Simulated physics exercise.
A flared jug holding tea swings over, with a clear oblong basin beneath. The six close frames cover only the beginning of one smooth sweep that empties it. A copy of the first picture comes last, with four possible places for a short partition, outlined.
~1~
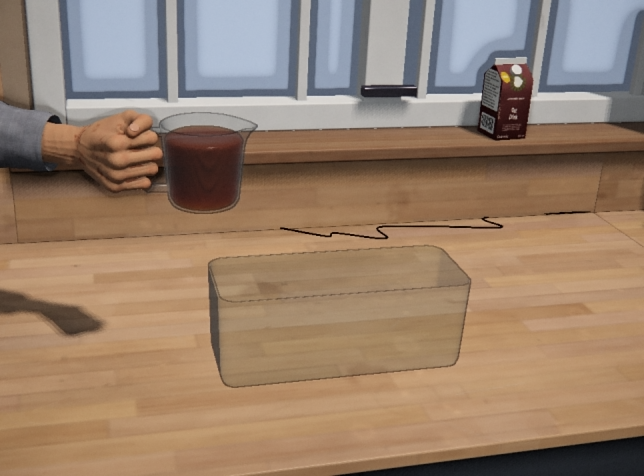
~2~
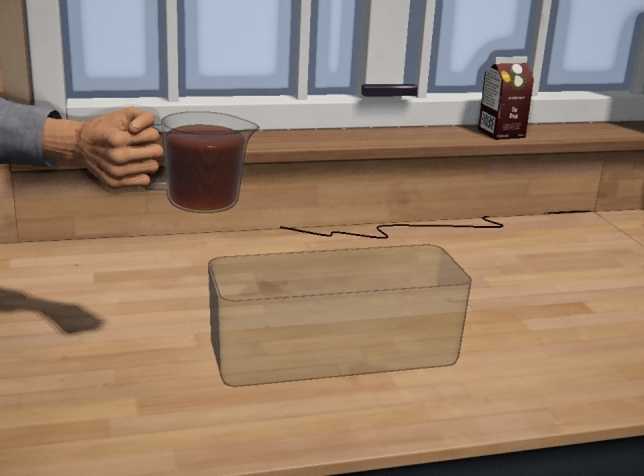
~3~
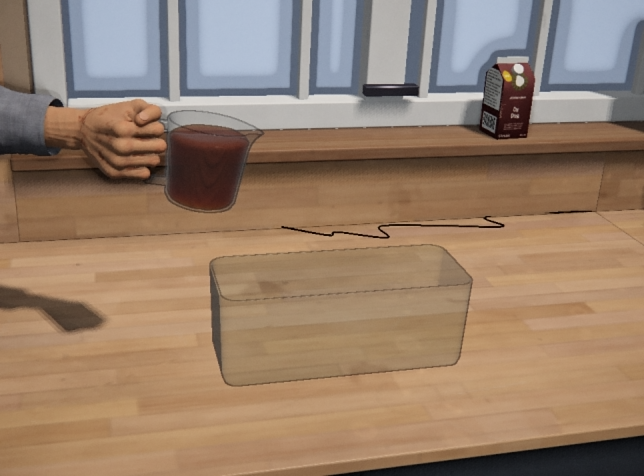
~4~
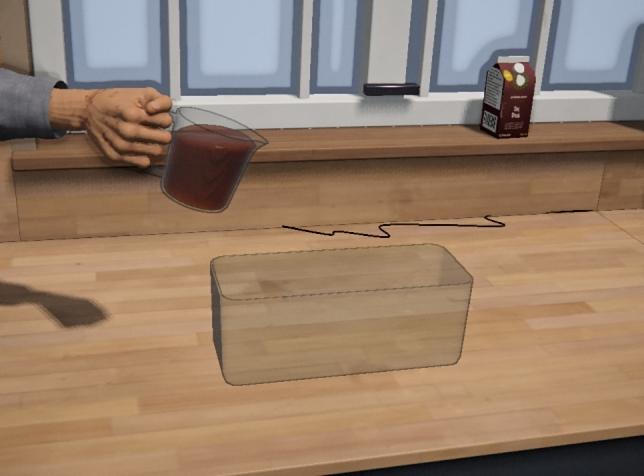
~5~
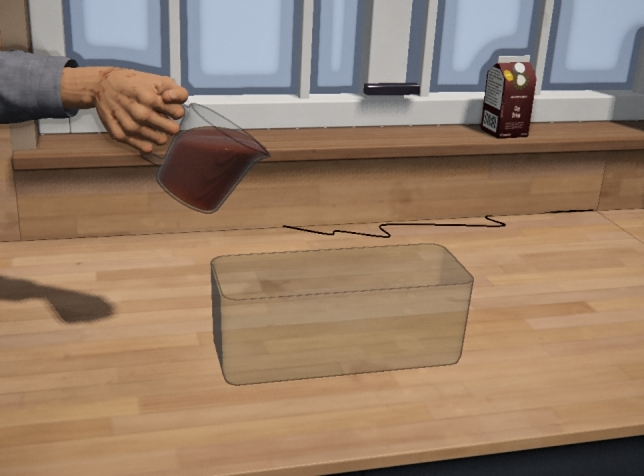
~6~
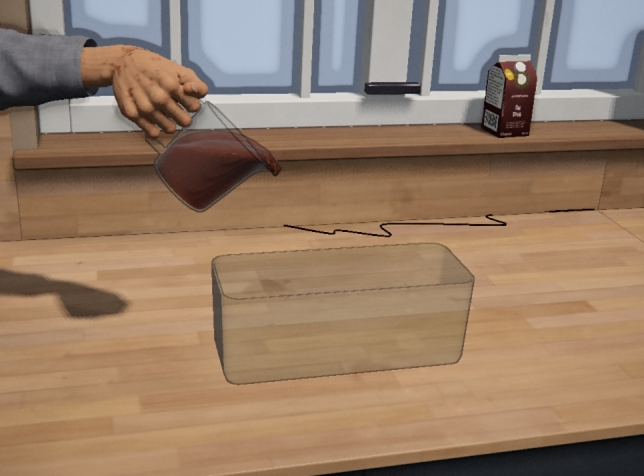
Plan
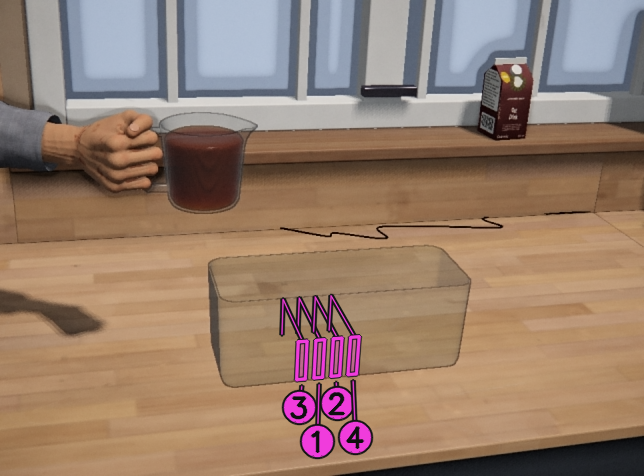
A hand held a clear jug of dark reddish tea above an empty see-through oblong basin on a wooden counter, then steadily tilted it to the right until the tea just came over the lip.
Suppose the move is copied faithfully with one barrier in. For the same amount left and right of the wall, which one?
3.
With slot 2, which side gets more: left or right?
The left side.
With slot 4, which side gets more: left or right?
More ends on the left.
On the marked copy, 1 at (319, 384); 2 at (336, 382); 3 at (301, 386); 4 at (353, 380).
With 1, about 78 % ends left of the wall and 18 % right of it; 4 % is lost outside.
With 2, about 89 % ends left of the wall and 4 % right of it; 8 % is lost outside.
With 3, about 47 % ends left of the wall and 51 % right of it.
With 4, about 92 % ends left of the wall and 5 % right of it; 3 % is lost outside.
